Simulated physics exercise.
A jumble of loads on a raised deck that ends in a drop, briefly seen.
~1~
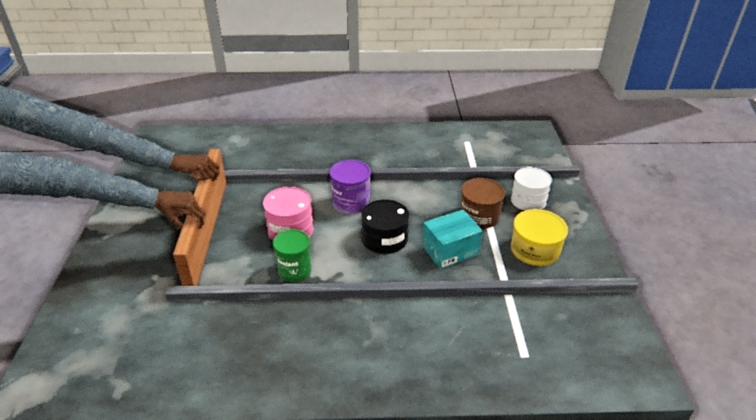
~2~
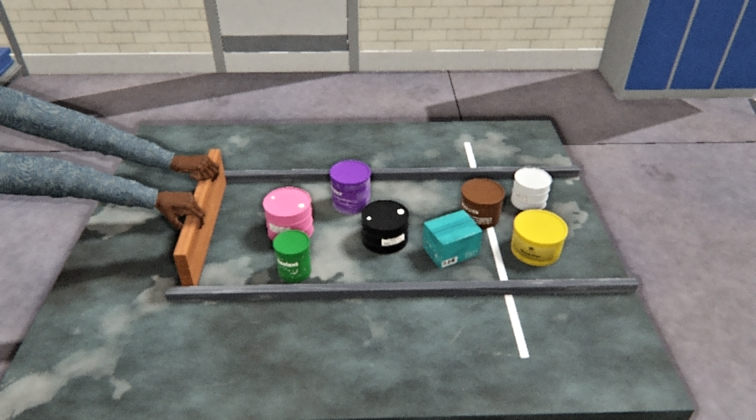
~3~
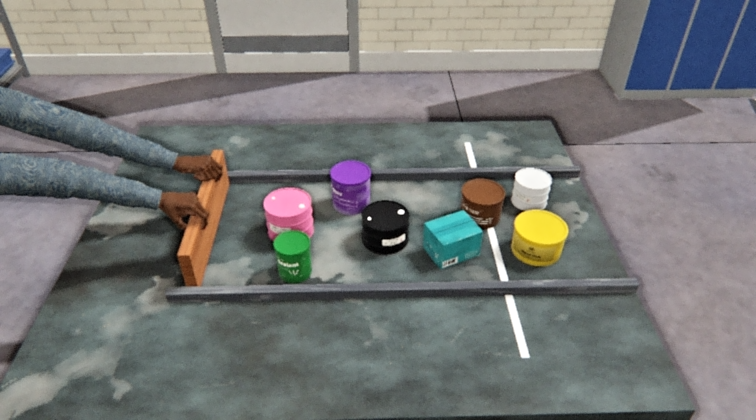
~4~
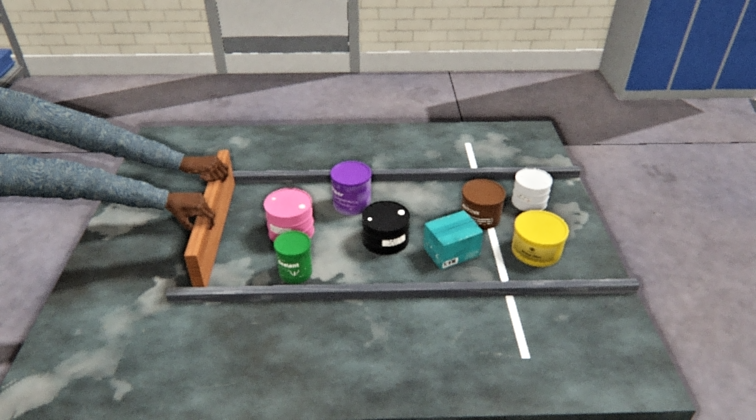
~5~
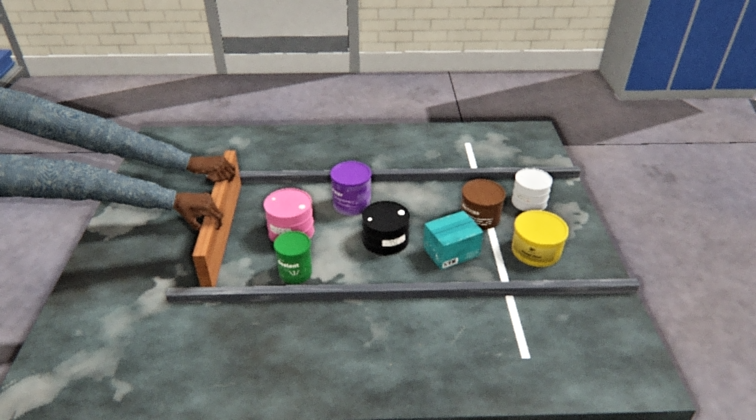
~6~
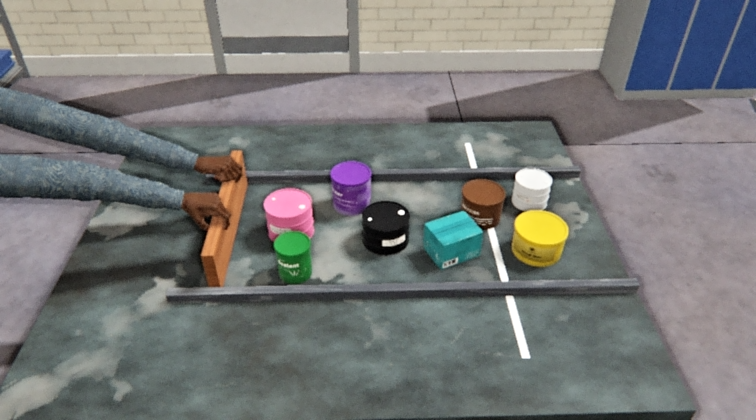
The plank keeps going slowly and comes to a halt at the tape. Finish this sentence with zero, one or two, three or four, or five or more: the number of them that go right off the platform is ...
The number of them that go right off the platform is zero.
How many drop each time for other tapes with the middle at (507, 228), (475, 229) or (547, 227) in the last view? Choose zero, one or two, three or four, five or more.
Going through the places as listed, I'd say no fall at all, then zero, then just one or two.
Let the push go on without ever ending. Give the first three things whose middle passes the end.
Earliest first, the order is the yellow pail, the white canister, the brown pail.
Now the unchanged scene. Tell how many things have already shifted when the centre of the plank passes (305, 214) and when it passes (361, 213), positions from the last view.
At the first spot the count is 2, and at the second it is 5.
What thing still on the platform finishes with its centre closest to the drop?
Foremost, the yellow pail.
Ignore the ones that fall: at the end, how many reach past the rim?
The count is 1.
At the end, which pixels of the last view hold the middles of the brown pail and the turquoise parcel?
They finish at roughly (541, 193) and (563, 262) respectively.
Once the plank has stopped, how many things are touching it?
At rest, 3 are in contact.
Soon after, none off yet; white canister at rest near (531, 190); yellow pail at rest near (539, 239); brown pail at rest near (482, 205).
After that, none off yet; white canister at rest near (531, 190); yellow pail displaced a little near (552, 238); brown pail displaced a little near (499, 199).
In the end, the number that fall off is zero.
